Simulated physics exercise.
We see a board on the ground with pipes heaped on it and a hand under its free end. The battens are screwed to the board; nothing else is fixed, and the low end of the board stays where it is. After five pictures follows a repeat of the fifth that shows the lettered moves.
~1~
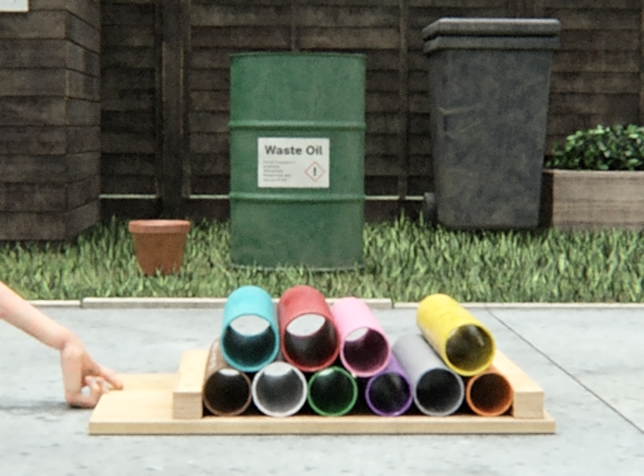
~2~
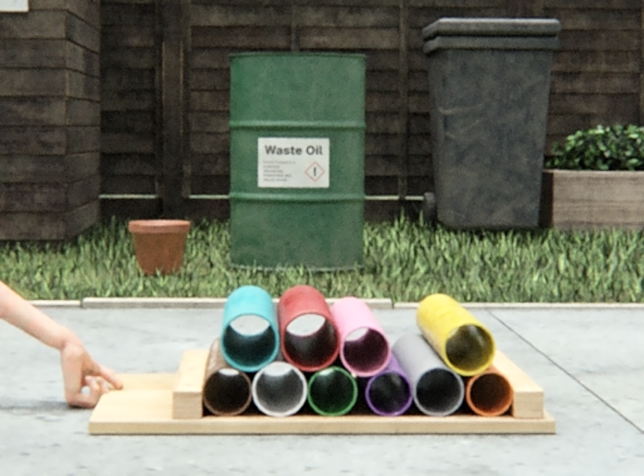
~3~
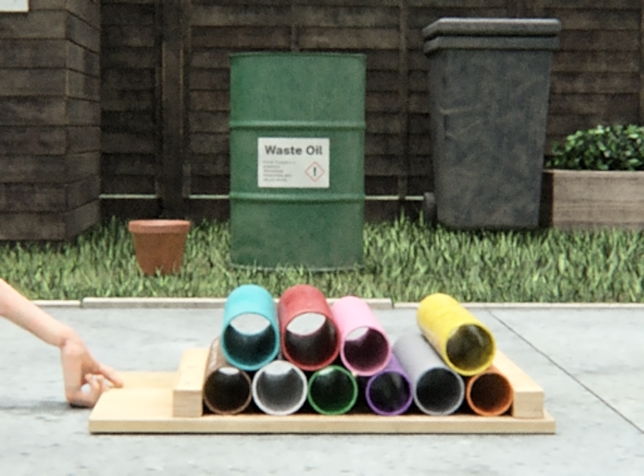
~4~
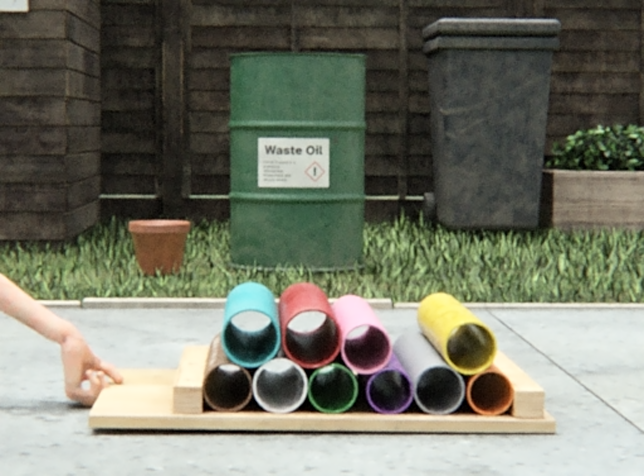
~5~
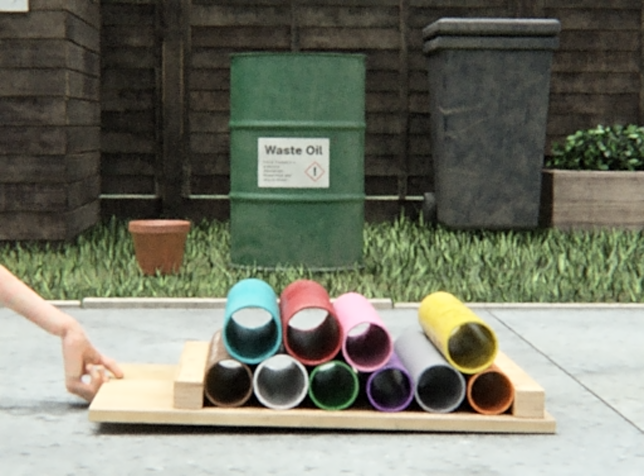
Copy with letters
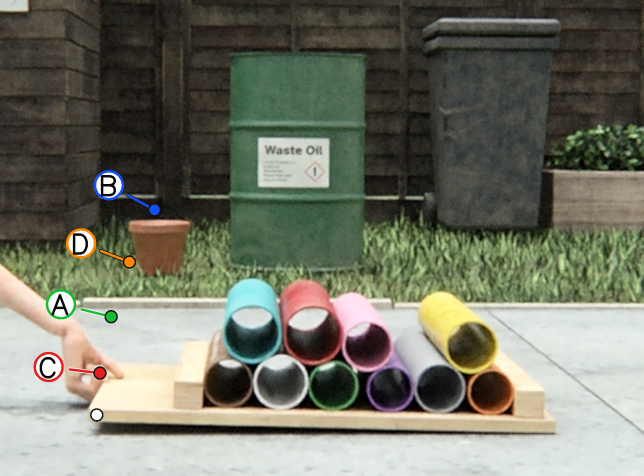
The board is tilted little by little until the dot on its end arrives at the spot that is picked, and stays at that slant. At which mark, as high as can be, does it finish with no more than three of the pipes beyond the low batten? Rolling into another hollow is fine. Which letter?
Lift it to B and no more.
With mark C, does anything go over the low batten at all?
At C: No.
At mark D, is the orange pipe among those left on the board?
Yes.
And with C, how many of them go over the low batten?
The count is none.
On the marked copy, A at (111, 317); B at (155, 210); C at (100, 373); D at (129, 262); the white dot at (97, 415).
Following B. Soon after the start, board at 17°.
Later, board at 28°.
In the end, board at 28°, three over the low batten (red, yellow, pink).
As for the rest, A none over the low batten; C none over the low batten; D three over the low batten (red, yellow, pink).
